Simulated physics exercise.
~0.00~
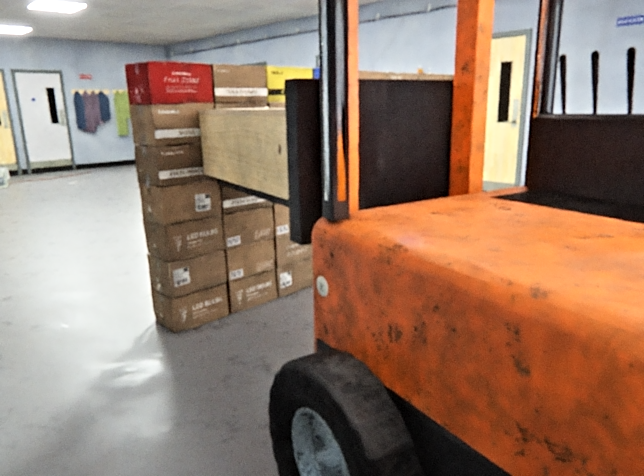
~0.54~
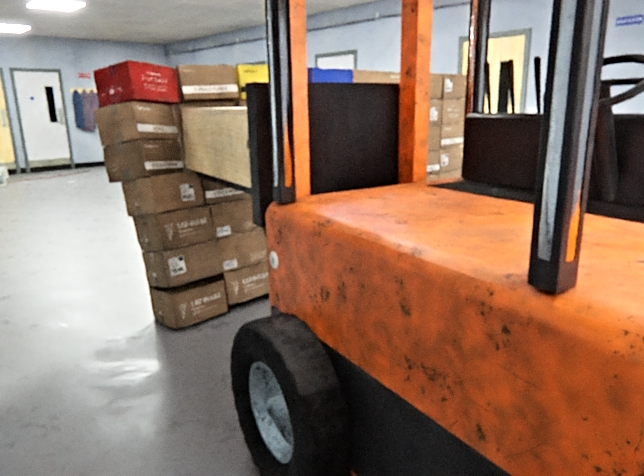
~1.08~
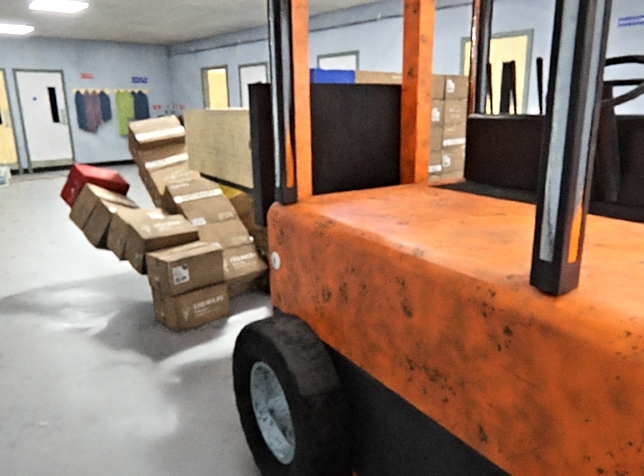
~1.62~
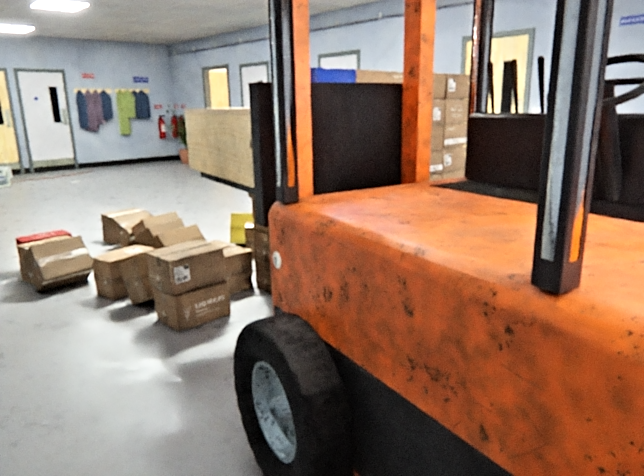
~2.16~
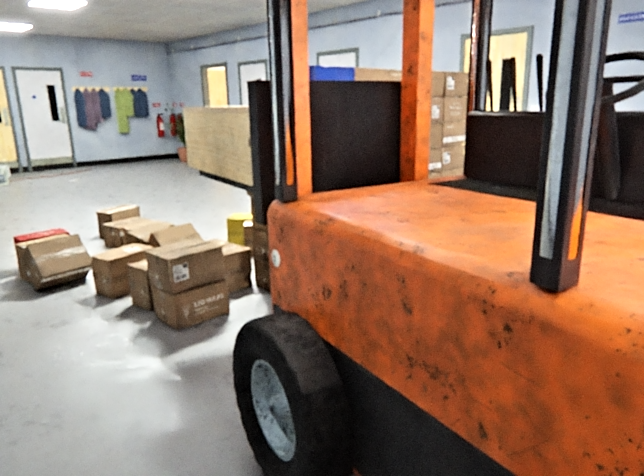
The footage shows an orange forklift pushing a wooden case into a tall stack of cardboard cartons, which leans left and topples. The red and yellow cartons fall with others and end up scattered on the floor, while the forklift stands still and cartons behind it stay stacked.
